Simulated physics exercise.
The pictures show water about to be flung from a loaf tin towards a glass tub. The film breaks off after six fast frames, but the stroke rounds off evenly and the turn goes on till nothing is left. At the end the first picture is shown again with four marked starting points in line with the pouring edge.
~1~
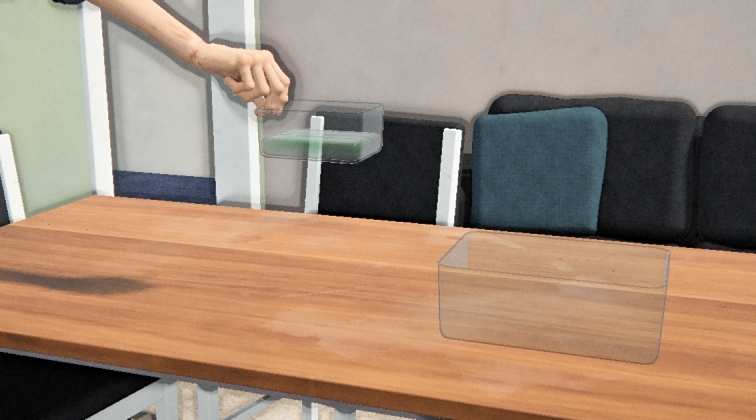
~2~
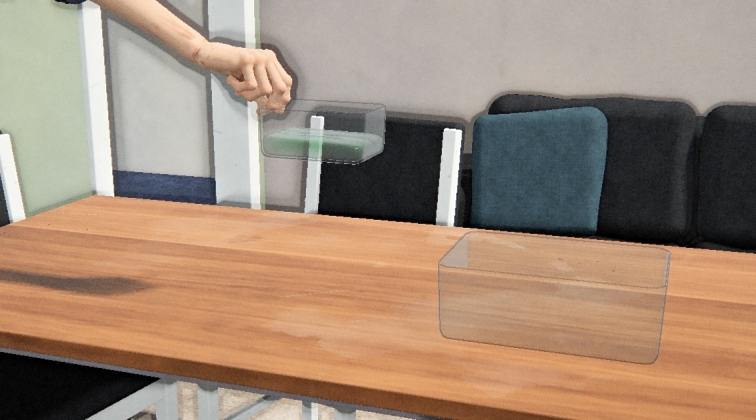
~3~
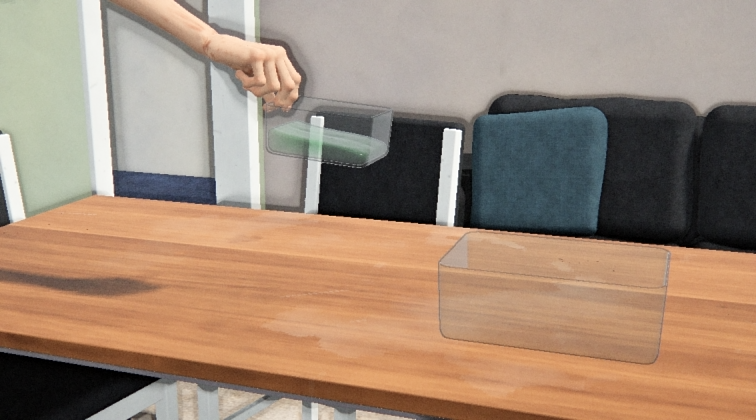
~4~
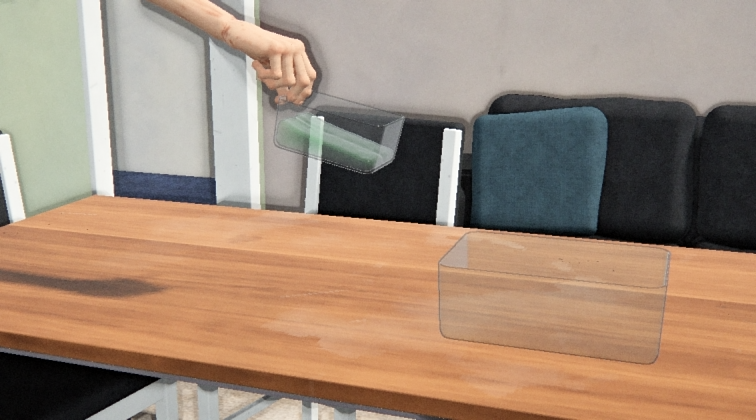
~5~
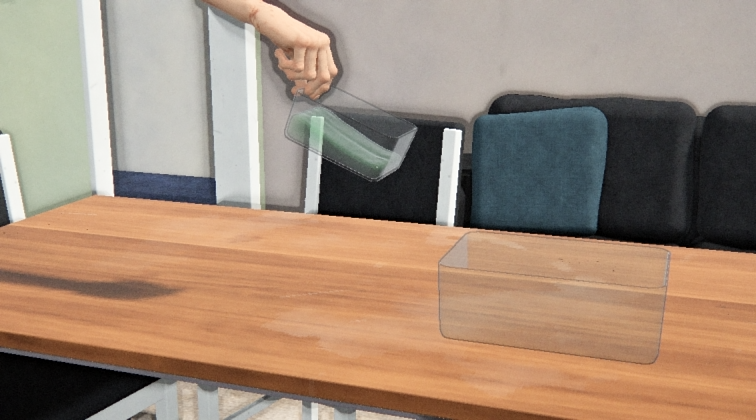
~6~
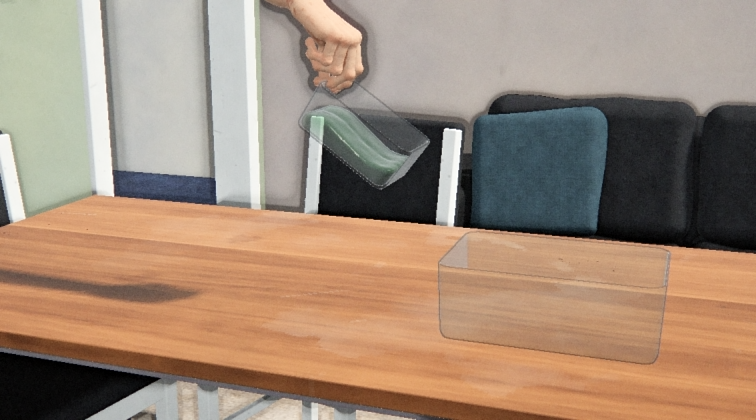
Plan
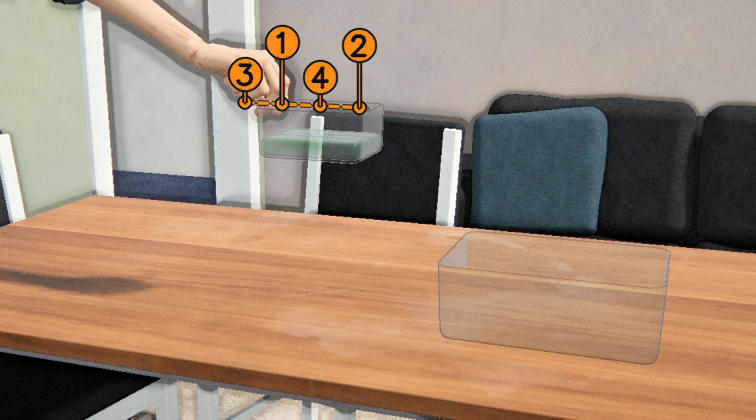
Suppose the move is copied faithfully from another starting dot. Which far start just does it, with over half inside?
Spot 4.
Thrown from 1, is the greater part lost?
Yes, it does.
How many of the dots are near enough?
Two of the four.
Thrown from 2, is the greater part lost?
No, that is safe.
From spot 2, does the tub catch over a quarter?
Yes.
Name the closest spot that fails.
Spot 1.
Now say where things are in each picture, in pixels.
In the first picture, upright, lip at (371, 108); tub from (440, 335) to (658, 364); nothing has left yet.
In the second picture, upright, lip at (374, 109); nothing has left yet.
In the third picture, tipped about 5°, lip at (381, 113); nothing has left yet.
In the fourth picture, tipped about 12°, lip at (393, 121); nothing has left yet.
In the fifth picture, tipped about 22°, lip at (406, 132); nothing has left yet.
In the sixth picture, tipped about 35°, lip at (419, 146); nothing has left yet.
In orange, 1 at (282, 104); 2 at (359, 107); 3 at (245, 102); 4 at (320, 105).
With 1, about 12 % lands in the tub, 84 % falls short and 4 % goes beside or beyond.
With 2, about 82 % lands in the tub, 12 % falls short and 6 % goes beside or beyond.
With 3, about 0 % lands in the tub, 97 % falls short and 3 % goes beside or beyond.
With 4, about 75 % lands in the tub, 21 % falls short and 4 % goes beside or beyond.
